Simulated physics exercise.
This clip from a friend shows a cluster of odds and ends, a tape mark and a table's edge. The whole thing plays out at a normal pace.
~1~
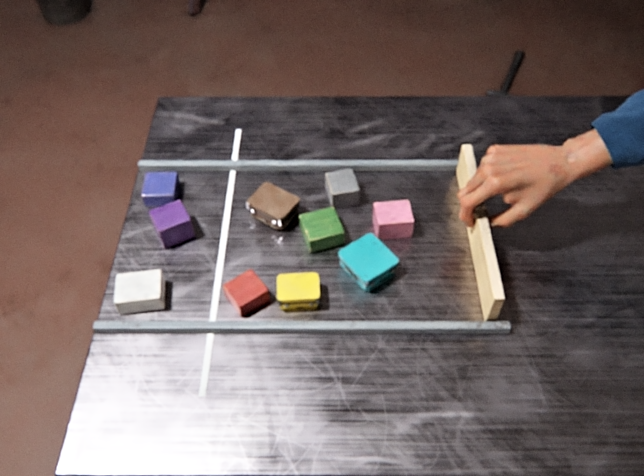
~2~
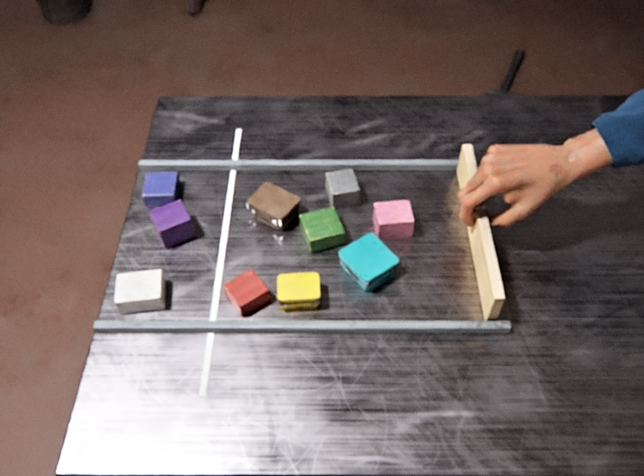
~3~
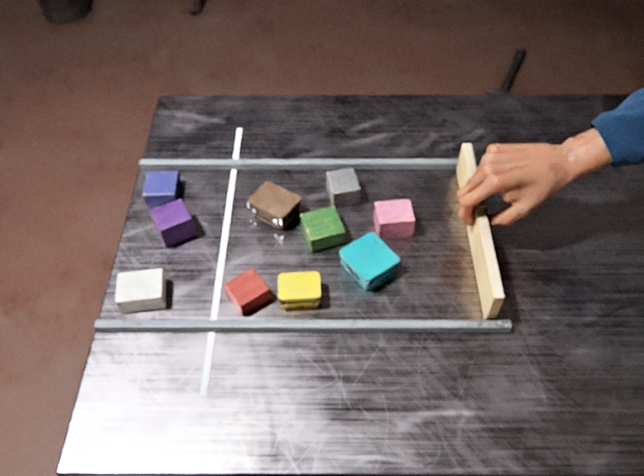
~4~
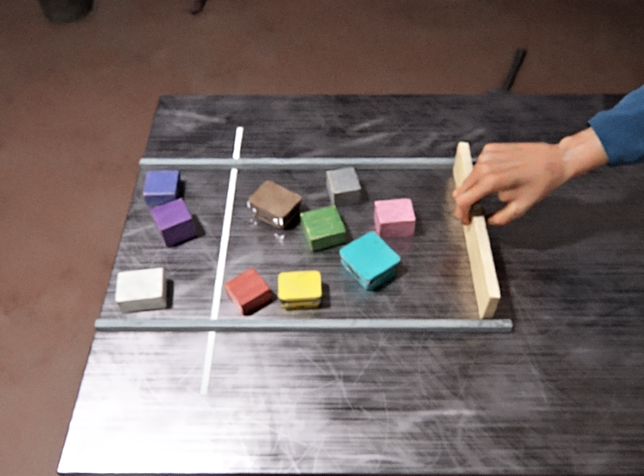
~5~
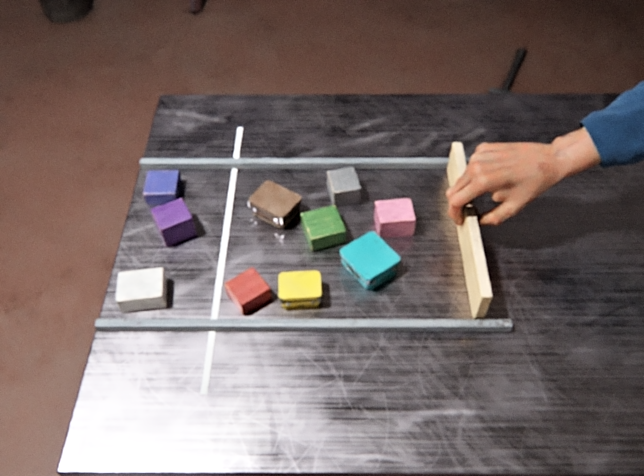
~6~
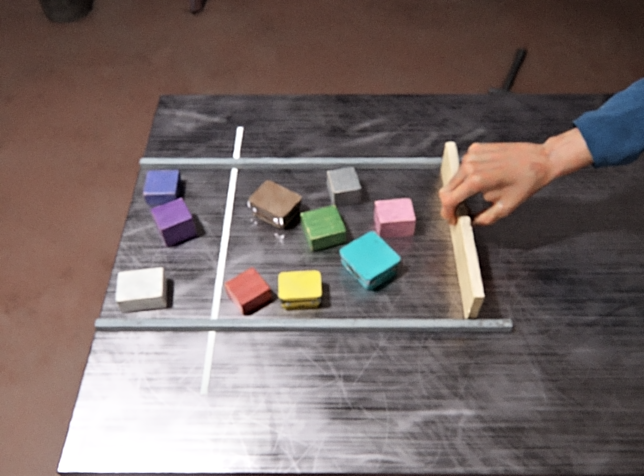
To begin with, a hand in a blue sleeve holds a wooden board upright between two rails, right of a scatter of colourful blocks and a white tape line on a dark table. The hand then slides the board slightly left, while the blocks stay where they are, untouched.
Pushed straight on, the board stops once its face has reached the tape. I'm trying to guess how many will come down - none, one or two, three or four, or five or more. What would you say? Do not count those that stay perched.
I would say none.
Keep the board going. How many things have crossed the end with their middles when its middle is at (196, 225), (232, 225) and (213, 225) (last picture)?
The numbers past the end are 3, 0 and 0.
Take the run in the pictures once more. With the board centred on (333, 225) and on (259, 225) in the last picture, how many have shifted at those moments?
By the first moment it's 7, by the second it's 8.
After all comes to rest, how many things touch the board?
4 are in contact with it.
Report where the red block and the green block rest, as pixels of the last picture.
First (168, 299), then (171, 229).
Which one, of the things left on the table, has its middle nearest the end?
Foremost one: Purple block.
Soon after, none off yet; blue block at rest near (163, 187); white block at rest near (143, 290); purple block at rest near (174, 223).
In the end, the number that fall off is zero.
